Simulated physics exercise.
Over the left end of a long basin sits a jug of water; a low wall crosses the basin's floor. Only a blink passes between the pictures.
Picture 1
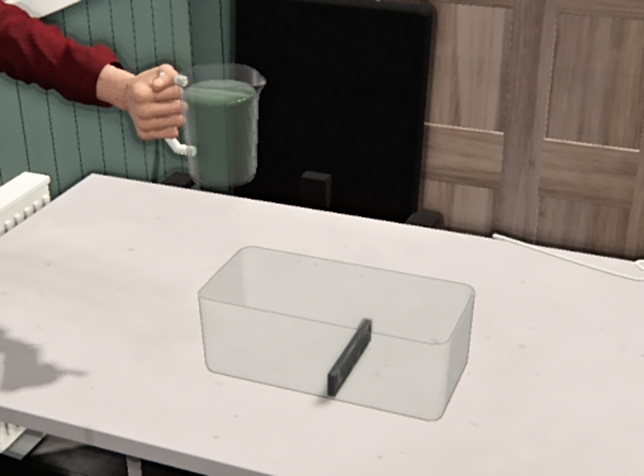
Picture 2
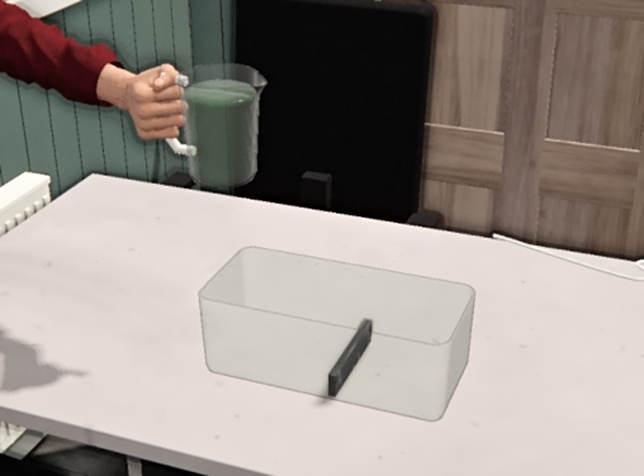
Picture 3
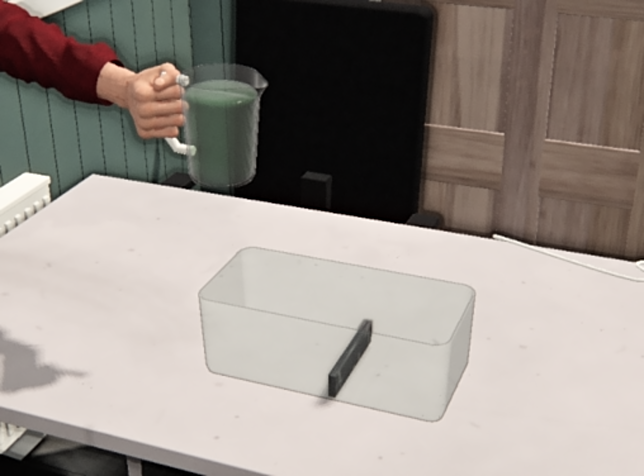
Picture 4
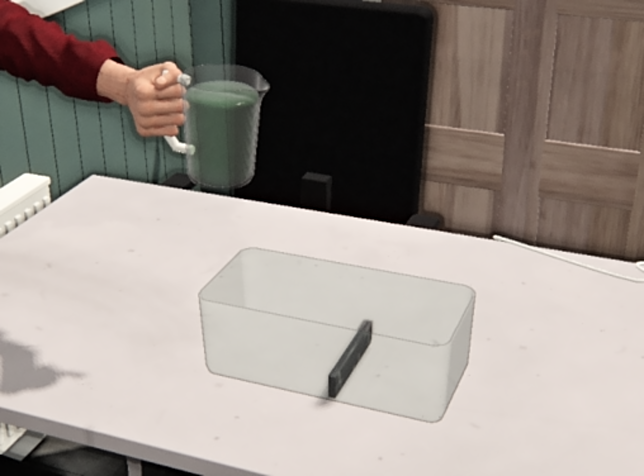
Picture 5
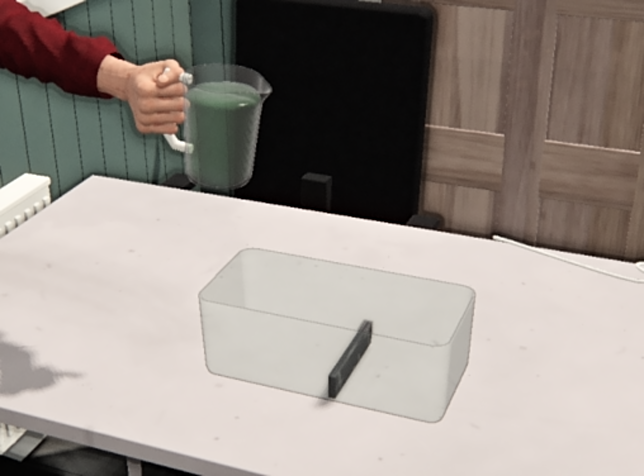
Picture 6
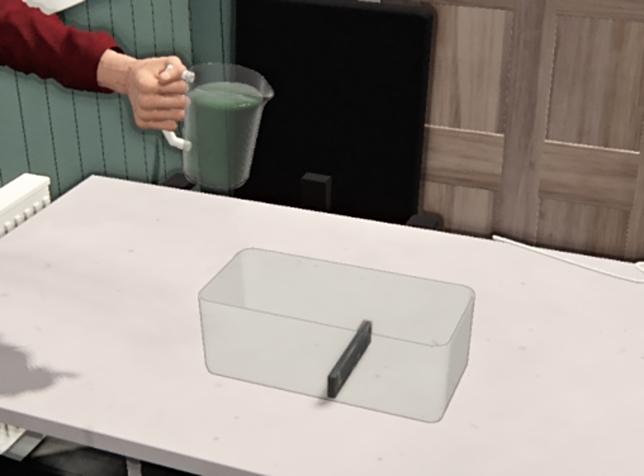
A hand in a red sleeve holding a clear jug of green liquid above a divided clear basin, slowly tilting it slightly rightward.
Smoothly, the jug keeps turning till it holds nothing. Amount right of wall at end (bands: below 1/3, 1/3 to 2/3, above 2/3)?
1/3 to 2/3.
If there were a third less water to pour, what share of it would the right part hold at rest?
Estimate: Around 25 per cent.
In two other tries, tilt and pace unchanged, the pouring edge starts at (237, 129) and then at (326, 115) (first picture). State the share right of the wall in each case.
It works out to around 10 % and then around 90 %.
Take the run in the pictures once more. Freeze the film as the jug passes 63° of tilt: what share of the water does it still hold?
85 per cent, approximately.
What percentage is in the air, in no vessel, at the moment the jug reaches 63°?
Something like 15 per cent of it.
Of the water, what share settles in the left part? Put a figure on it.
I'd estimate around 45 per cent.
A moment on, the jug is tipped part way and 87 per cent is still to pour, 0 is left of the wall and 0 right of it.
Next, the jug is tipped on its side and 45 per cent is still to pour, 10 is left of the wall and 18 right of it.
Then the jug is tipped on its side and 10 per cent is still to pour, 31 is left of the wall and 46 right of it.
Later the jug is tipped on its side and 2 per cent is still to pour, 43 is left of the wall and 51 right of it.
Finally, 46 per cent lies left of the wall, 51 right of it and 3 outside.
